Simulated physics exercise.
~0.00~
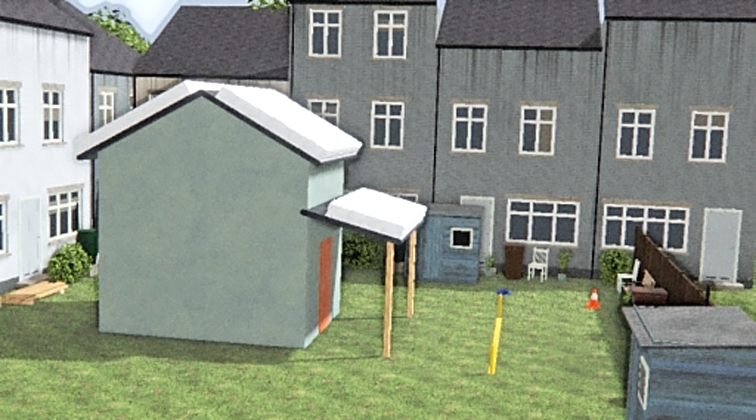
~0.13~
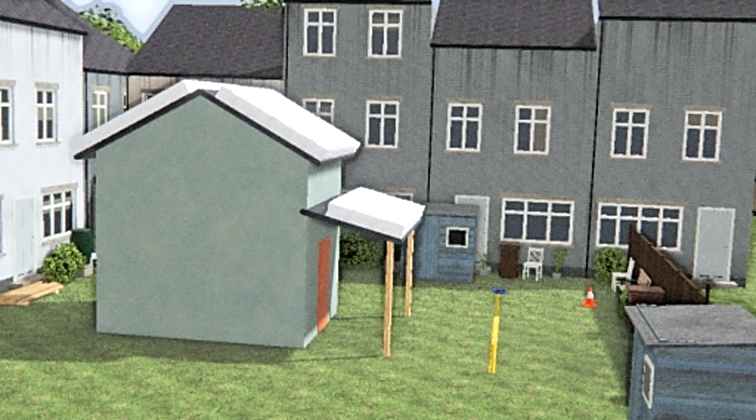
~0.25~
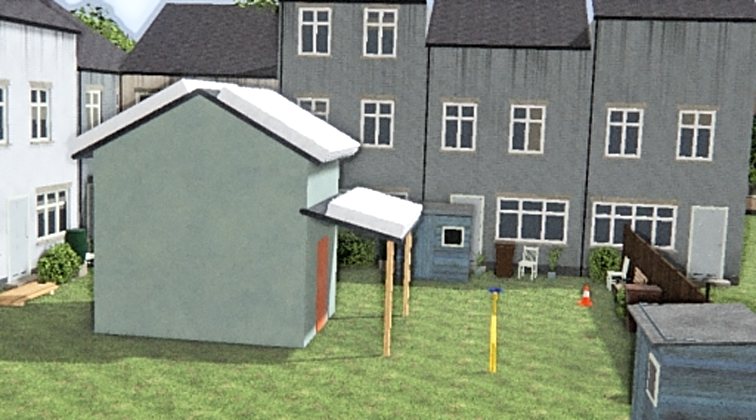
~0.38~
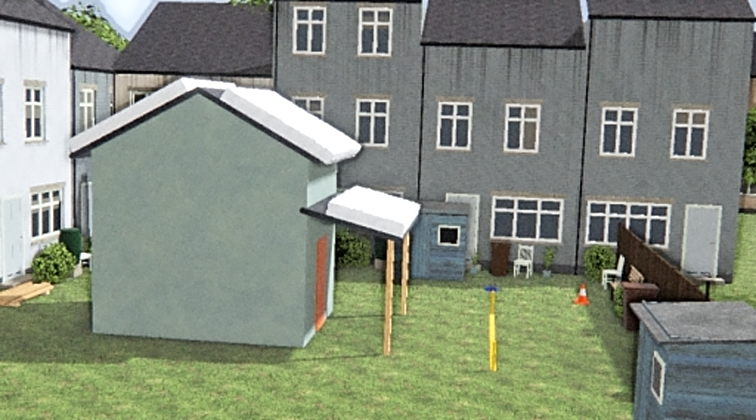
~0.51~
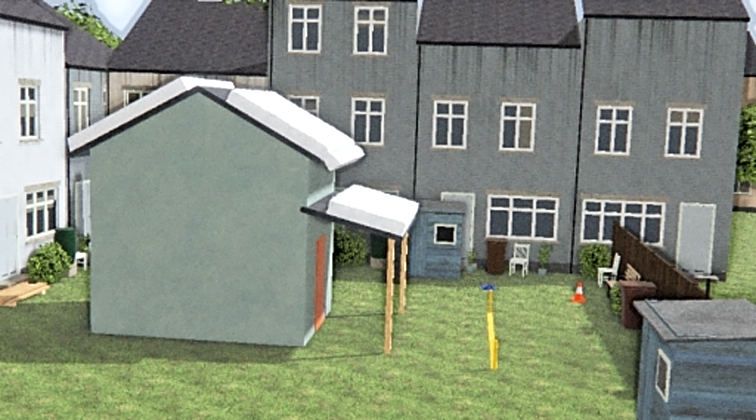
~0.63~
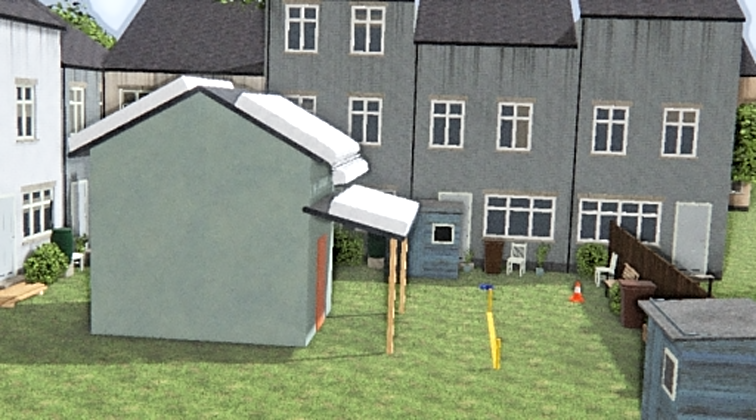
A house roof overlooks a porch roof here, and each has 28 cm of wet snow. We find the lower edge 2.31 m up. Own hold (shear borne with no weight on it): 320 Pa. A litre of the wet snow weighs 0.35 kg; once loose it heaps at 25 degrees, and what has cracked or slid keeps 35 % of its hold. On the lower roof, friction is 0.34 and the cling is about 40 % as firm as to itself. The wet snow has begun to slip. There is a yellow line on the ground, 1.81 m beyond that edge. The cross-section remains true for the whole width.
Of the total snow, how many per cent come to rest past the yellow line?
33 per cent.
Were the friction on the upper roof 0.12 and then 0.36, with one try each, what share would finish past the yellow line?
Respectively near 40 % and near 25 %.
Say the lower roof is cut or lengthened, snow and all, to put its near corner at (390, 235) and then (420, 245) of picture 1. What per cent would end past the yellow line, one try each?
I'd expect around 30 percent the first time and around 35 percent the second.
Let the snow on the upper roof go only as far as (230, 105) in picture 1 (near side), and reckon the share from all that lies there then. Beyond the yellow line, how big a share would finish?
25 %.
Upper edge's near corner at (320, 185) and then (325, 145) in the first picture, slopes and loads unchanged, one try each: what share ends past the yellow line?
First try 16 %, second try 35 %.
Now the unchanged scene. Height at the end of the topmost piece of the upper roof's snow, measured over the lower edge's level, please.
Looks like around 0.7 m above that edge.
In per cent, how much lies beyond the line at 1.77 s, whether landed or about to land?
I'd say near 0 in a hundred.
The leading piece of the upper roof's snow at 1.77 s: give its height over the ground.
1.8 m, roughly.
After 1.15 s, none is below the lower edge and 0 % is past the line.
After 1.77 s, 11 % is below the lower edge and 0 % is past the line.
After 2.38 s, 66 % is below the lower edge and 18 % is past the line.
After 3.00 s, 68 % is below the lower edge and 33 % is past the line.
After 3.40 s, 68 % is below the lower edge and 33 % is past the line.
